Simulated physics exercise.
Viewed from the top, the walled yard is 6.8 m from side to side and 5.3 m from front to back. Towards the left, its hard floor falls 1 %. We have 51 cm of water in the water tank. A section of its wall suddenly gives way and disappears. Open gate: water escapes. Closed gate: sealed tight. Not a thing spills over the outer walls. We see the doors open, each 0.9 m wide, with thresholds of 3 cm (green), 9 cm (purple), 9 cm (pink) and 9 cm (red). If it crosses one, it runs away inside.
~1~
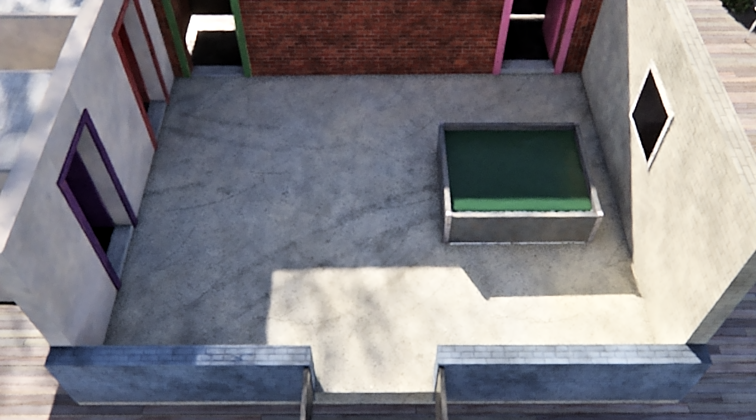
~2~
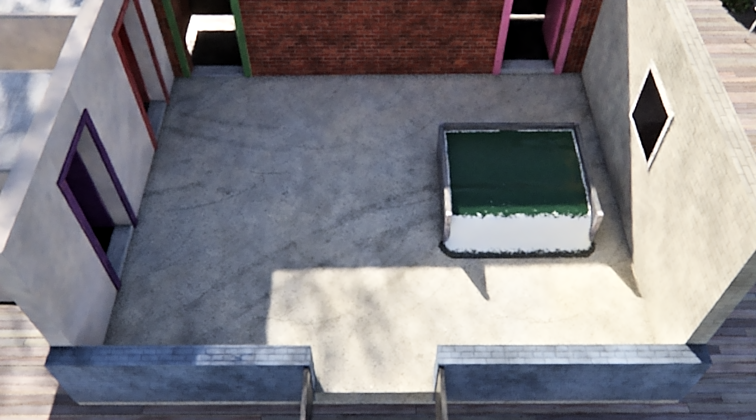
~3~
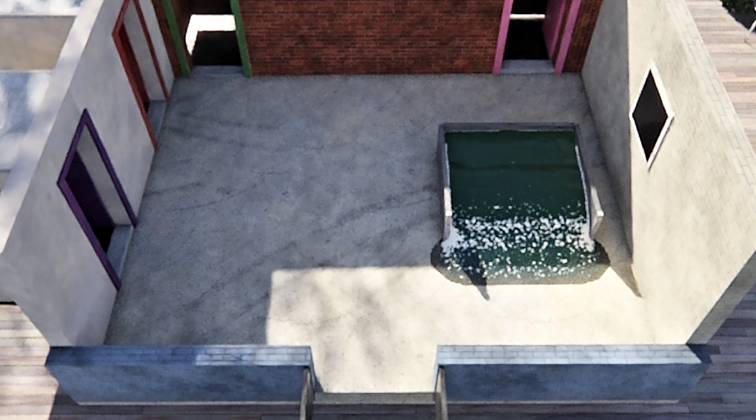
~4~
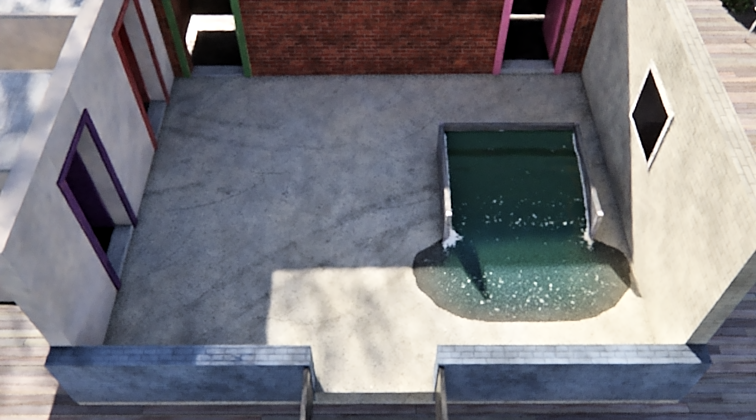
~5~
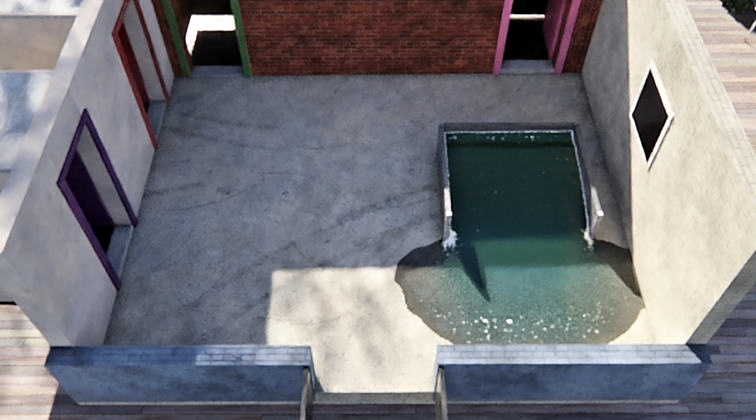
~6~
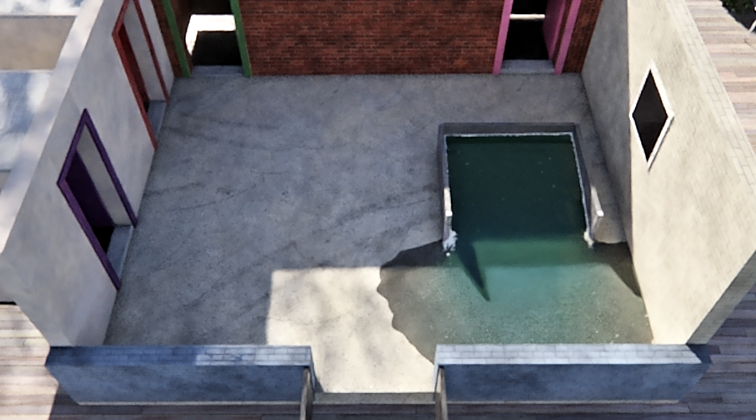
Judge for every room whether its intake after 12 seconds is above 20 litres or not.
At the green door it looks set to land over the limit; at the purple door it looks set to land under the limit; at the pink door it looks set to land under the limit; at the red door it looks set to land under the limit.
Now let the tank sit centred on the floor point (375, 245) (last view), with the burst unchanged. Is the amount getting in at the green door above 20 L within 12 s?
In that case green comes out short of the limit.
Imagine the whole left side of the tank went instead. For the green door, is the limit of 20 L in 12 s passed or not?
In that case, green door: More than that.
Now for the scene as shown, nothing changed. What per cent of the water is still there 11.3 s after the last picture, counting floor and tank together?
Share still there: About 78 %.
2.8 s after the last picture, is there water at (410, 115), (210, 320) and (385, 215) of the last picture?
Untouched, submerged, untouched.
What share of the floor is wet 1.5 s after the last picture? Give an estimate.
Covered: Roughly 20 %.
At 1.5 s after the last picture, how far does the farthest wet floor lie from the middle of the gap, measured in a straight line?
About 4.0 m out.
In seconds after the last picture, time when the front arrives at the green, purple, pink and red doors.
Arrival times: Green 6.0 seconds, purple 3.2 seconds, pink 3.6 seconds, red 4.5 seconds.
Then, 0.7 s after the last picture water covers 20 % of the floor and is deepest (34 cm) near (532, 371); green door not reached, purple door not reached, pink door not reached, red door not reached.
Then, 1.5 s after the last picture water covers 20 % of the floor and is deepest (31 cm) near (653, 370); green door not reached, purple door not reached, pink door not reached, red door not reached.
Then, 2.8 s after the last picture water covers 40 % of the floor and is deepest (16 cm) near (593, 247); green door not reached, purple door not reached, pink door not reached, red door not reached.
Then, 6.3 s after the last picture water covers 70 % of the floor and is deepest (14 cm) near (174, 81); green door 5 cm at the sill, 0 L in, purple door 9 cm at the sill, 1 L in, pink door 6 cm at the sill, 3 L in, red door 5 cm at the sill, 0 L in.
Then, 11.3 s after the last picture water covers 80 % of the floor and is deepest (9 cm) near (159, 136); green door 7 cm at the sill, 63 L in, purple door 6 cm at the sill, 1 L in, pink door 2 cm at the sill, 3 L in, red door 9 cm at the sill, 0 L in.
